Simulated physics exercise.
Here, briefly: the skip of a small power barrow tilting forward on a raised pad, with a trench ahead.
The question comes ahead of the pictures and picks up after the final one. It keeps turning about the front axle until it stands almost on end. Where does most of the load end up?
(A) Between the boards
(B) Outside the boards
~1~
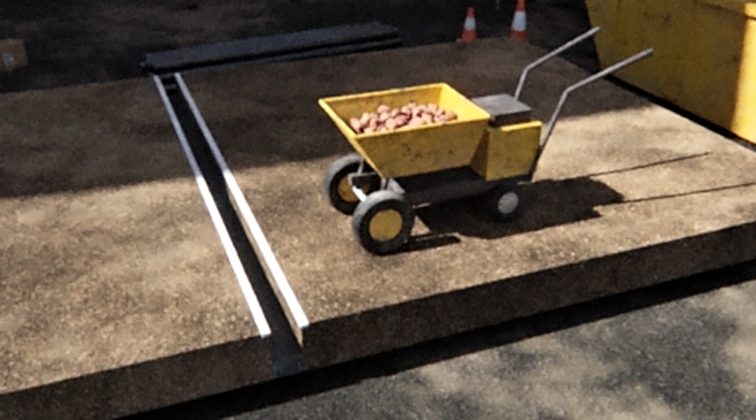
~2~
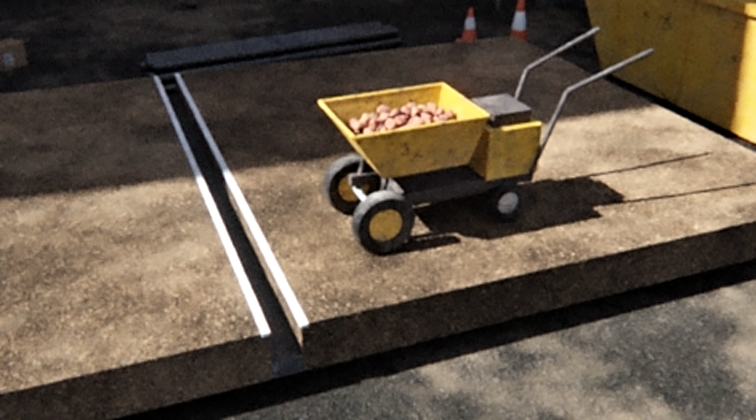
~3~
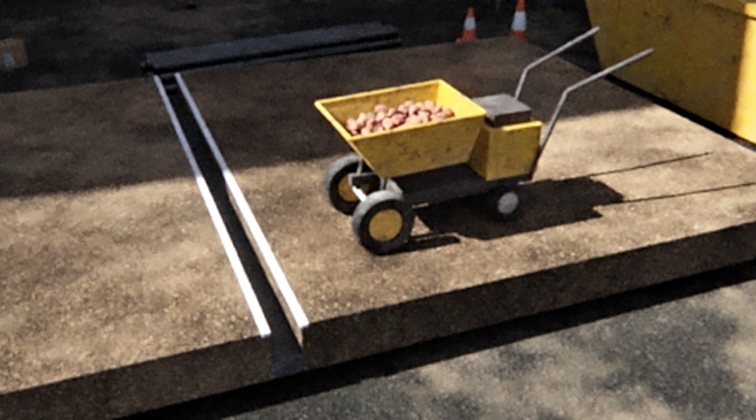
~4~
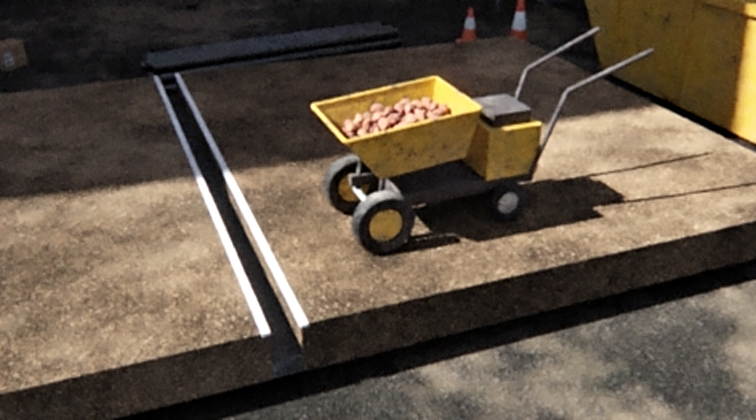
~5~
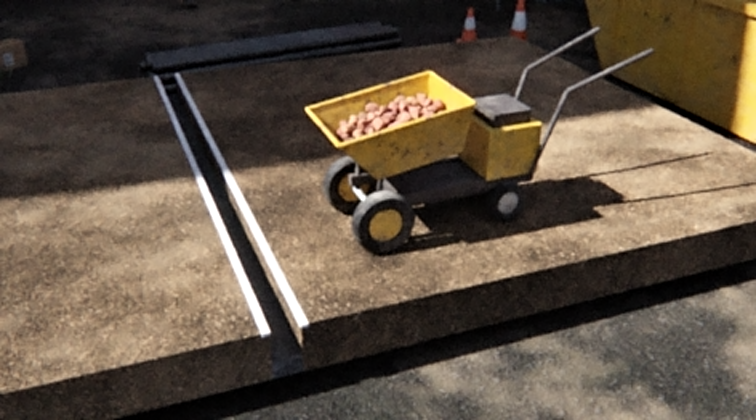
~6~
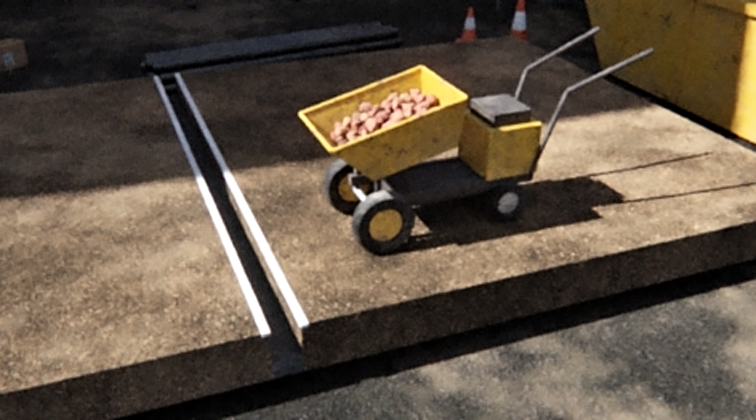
The answer is A.
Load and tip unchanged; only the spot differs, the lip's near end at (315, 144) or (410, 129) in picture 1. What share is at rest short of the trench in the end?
About 0 %, then 60 %.
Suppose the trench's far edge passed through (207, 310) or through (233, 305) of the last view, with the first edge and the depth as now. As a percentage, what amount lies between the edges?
The first try gives 100 percent, then the second gives 90 percent.
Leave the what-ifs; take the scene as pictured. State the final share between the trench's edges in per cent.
Roughly 65 %.
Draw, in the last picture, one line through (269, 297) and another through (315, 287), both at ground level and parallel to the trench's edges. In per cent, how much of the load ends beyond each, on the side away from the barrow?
Some 50 and some 90 per cent, respectively.
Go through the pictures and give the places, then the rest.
In the first picture, lip of the skip near (355, 138), level; top of the load near (417, 124), lumps of rubble; first edge of the trench near (289, 293); far edge near (252, 300), the trench under half as wide as the skip, and about as deep as wide.
In the second picture, lip of the skip near (354, 138), level; top of the load near (416, 124).
In the third picture, lip of the skip near (351, 140), tipped barely; top of the load near (413, 122).
In the fourth picture, lip of the skip near (346, 142), tipped barely; top of the load near (409, 121).
In the fifth picture, lip of the skip near (339, 146), tipped a little; top of the load near (416, 118).
In the sixth picture, lip of the skip near (332, 151), tipped a little; top of the load near (410, 115); first edge of the trench near (289, 293); far edge near (252, 300).
Shortly afterwards, skip tipped steeply; the whole lot in the skip.
Next, skip tipped steeply; the bulk in the skip; only a few short of the trench; a little in or heaped over the trench; only a few falling.
Some moments later, skip tipped right over; a little in the skip; a little short of the trench; near two thirds in or heaped over the trench; near a quarter beyond it.
In the end, skip tipped right over; a little in the skip; a little short of the trench; near two thirds in or heaped over the trench; near a quarter beyond it.
